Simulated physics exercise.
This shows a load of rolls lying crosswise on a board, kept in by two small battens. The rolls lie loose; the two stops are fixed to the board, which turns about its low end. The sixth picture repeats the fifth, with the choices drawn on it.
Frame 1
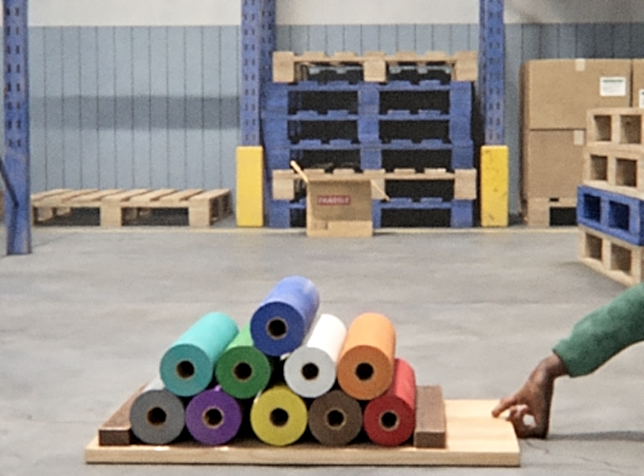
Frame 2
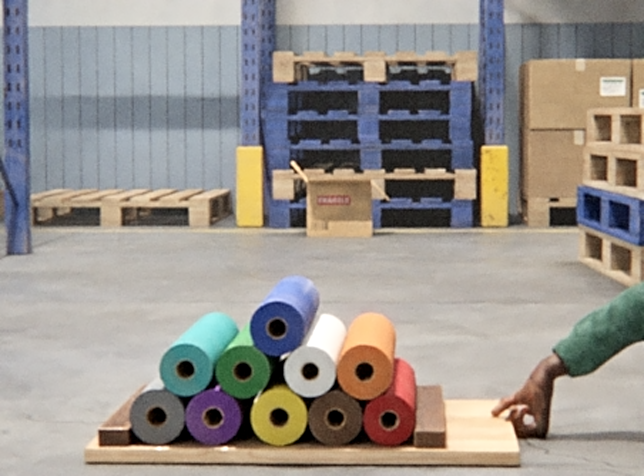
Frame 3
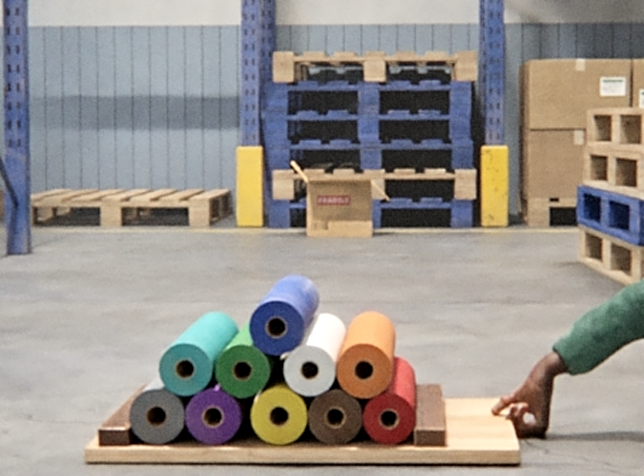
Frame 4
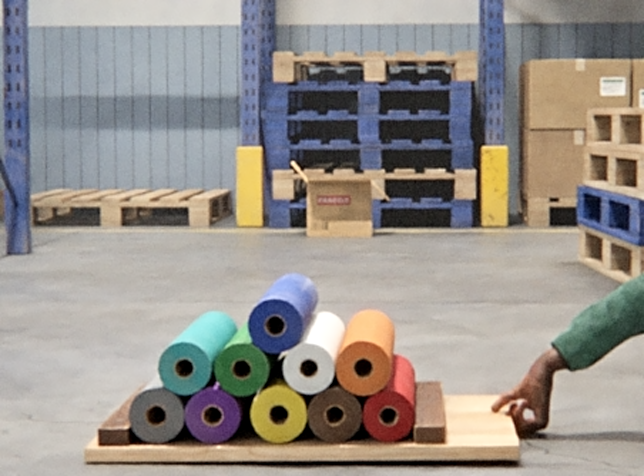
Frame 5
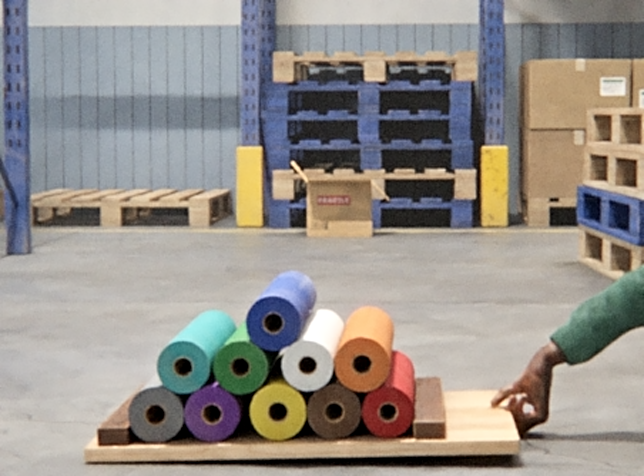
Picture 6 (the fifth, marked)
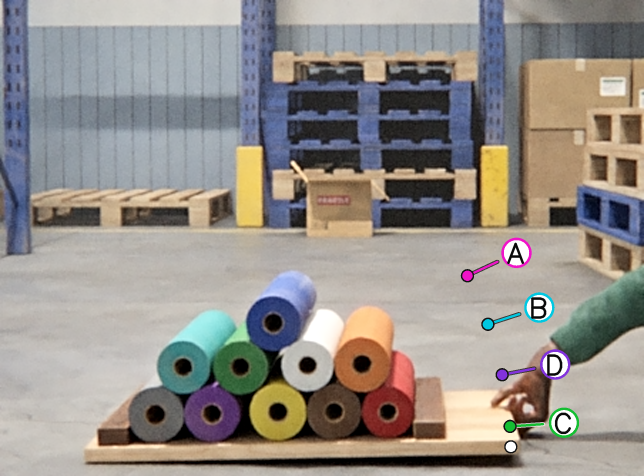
In this clip, coloured rolls lie stacked in a pile between two small battens on a wooden board on a warehouse floor, while a hand at the board's right end raises that end very slightly and the rolls barely shift.
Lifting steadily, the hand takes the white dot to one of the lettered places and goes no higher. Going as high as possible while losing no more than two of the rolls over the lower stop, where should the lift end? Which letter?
The highest mark that will do is A.
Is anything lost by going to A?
No.
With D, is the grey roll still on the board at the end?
The grey roll: Yes.
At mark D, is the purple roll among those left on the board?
Yes, with D.
On the marked copy, A at (467, 276); B at (488, 324); C at (510, 427); D at (502, 375); the white dot at (511, 447).
Following A. Soon after the start, board at 16°.
Later, board at 25°.
In the end, board at 25°, none over the low batten.
As for the rest, B none over the low batten; C none over the low batten; D none over the low batten.
